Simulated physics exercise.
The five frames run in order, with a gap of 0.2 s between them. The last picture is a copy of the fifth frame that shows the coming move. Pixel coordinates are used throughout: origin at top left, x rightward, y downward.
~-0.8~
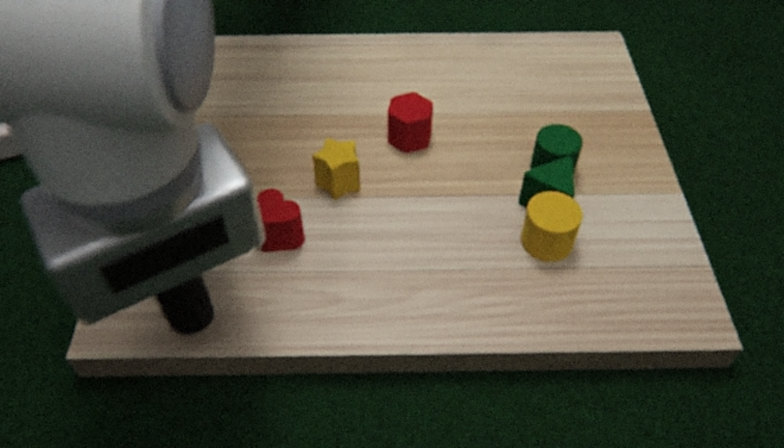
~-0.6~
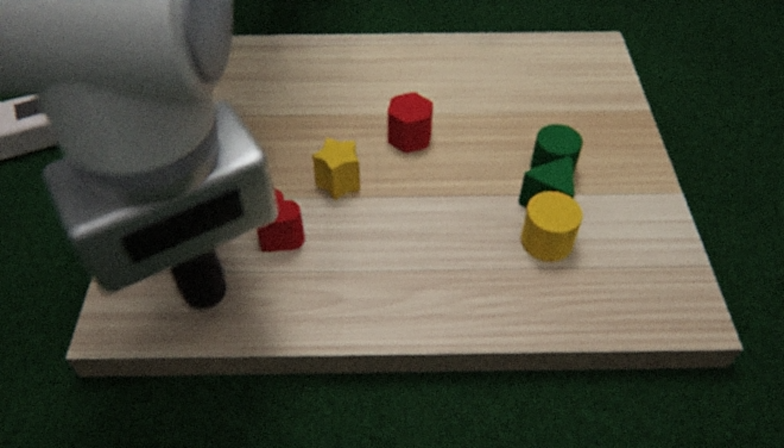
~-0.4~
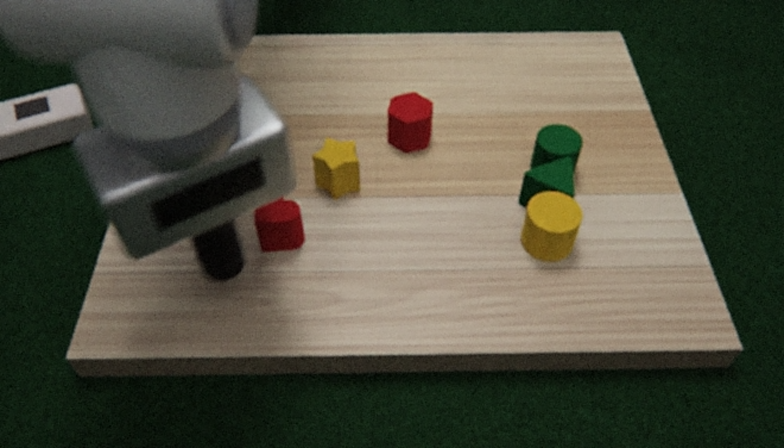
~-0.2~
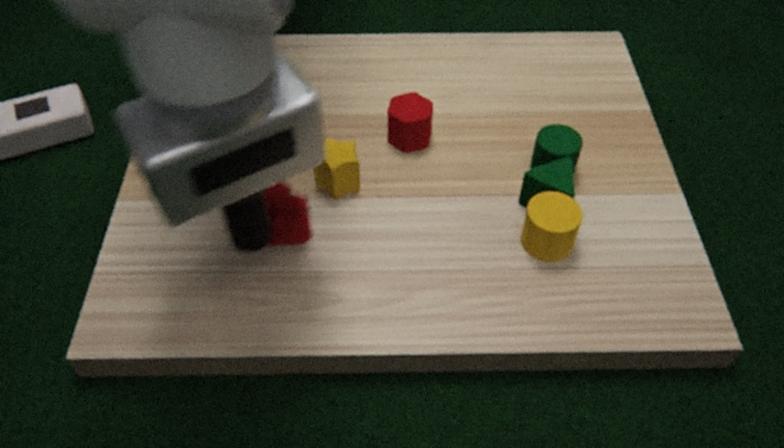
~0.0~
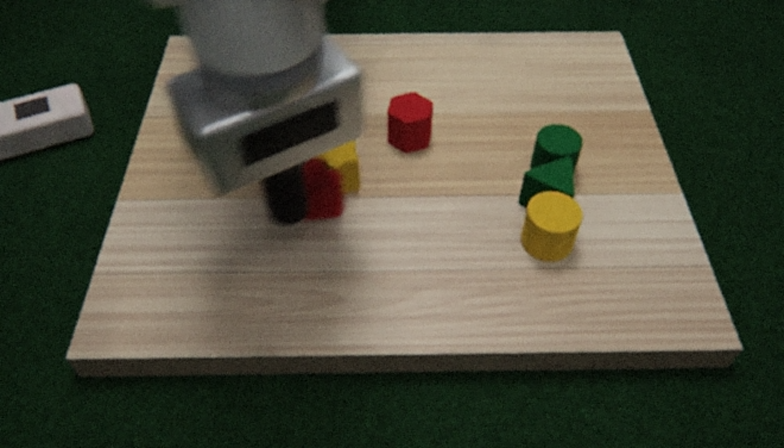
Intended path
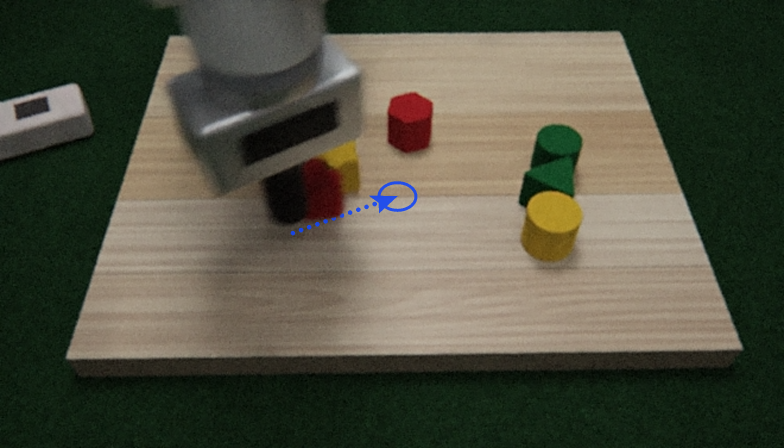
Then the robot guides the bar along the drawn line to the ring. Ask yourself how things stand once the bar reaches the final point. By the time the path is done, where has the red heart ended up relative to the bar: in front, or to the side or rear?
It lies beside or behind the bar.
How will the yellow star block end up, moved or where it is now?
That one moves away.
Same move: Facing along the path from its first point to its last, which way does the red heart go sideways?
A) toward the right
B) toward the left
(B)
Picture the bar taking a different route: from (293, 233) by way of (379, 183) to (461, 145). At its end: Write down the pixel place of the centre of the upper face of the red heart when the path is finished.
The spot you're after is about (386, 120) in the image.
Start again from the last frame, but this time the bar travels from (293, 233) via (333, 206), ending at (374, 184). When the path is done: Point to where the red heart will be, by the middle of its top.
My estimate: (373, 127).
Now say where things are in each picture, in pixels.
In the first picture, bar tip at (192, 317); block tops, red heart at (275, 207); yellow star block at (337, 152); red hexagonal block at (410, 106).
In the second picture, bar at (205, 293); blocks unchanged.
In the third picture, bar at (224, 265); blocks unchanged.
In the fourth picture, bar at (252, 237); red heart at (282, 201).
In the fifth picture, bar at (289, 211); red heart at (317, 176); yellow star block at (337, 152); red hexagonal block at (410, 106).
Path on the board, straight from (293, 233) to (397, 196).
The first path, step by step. One third of the way, bar at (326, 198); red heart at (347, 161), turned 15° anticlockwise; yellow star block at (353, 136), turned 20° anticlockwise.
Two thirds of the way, bar at (363, 186); red heart at (371, 147), turned 45° anticlockwise; yellow star block at (359, 124), turned 50° anticlockwise.
At the end, bar at (398, 174); red heart at (387, 140), turned 90° anticlockwise; yellow star block at (359, 122), turned 65° anticlockwise; red hexagonal block in place.
